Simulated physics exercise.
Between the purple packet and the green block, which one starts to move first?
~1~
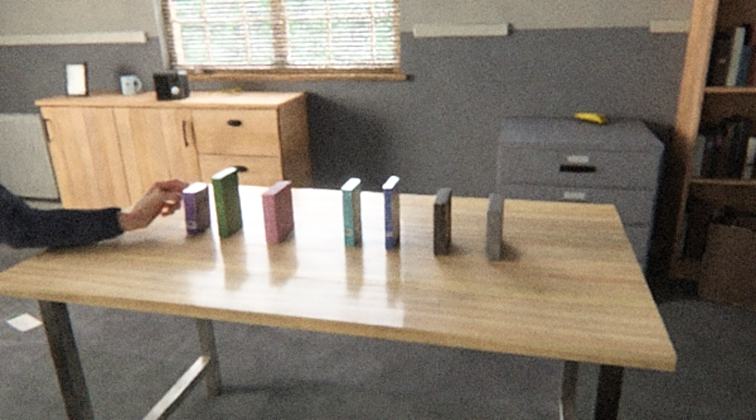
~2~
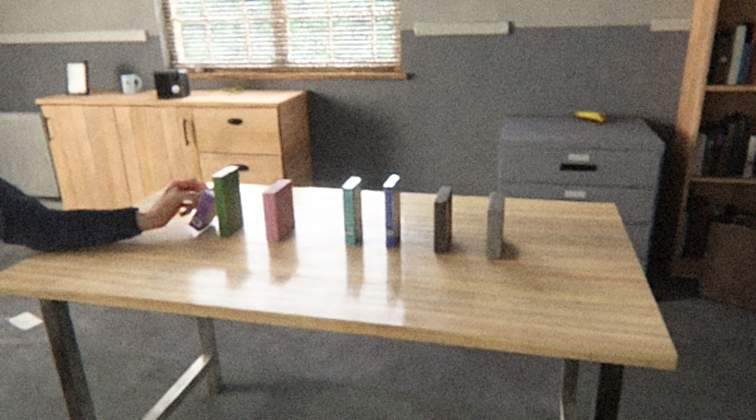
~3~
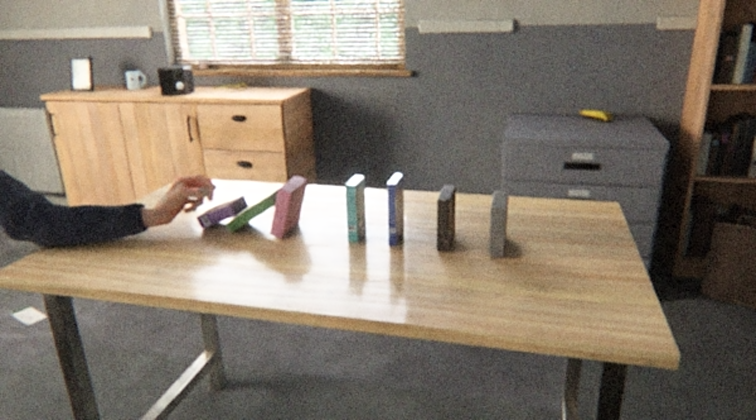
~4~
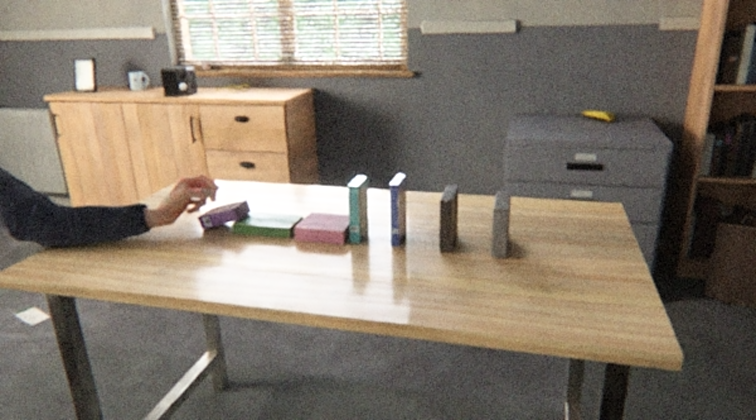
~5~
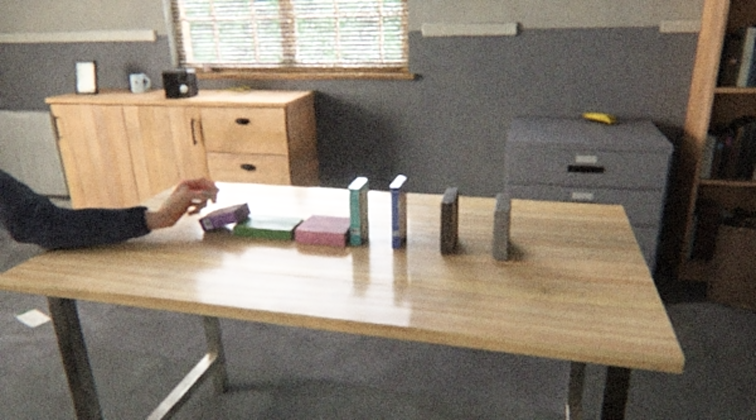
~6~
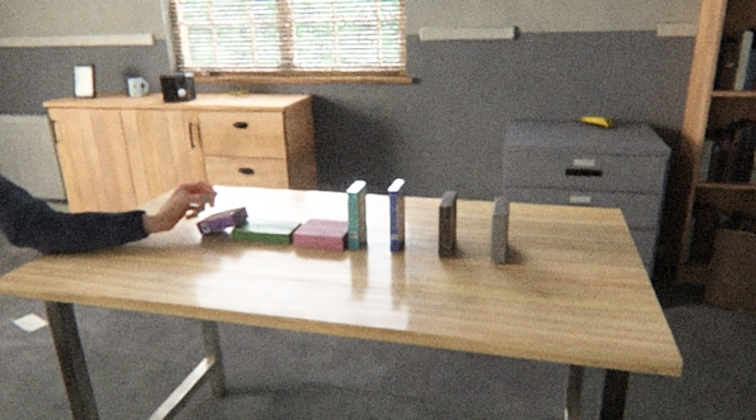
The purple packet moves first, tipping under the hand while the green block is still upright. The green block only goes over after that.
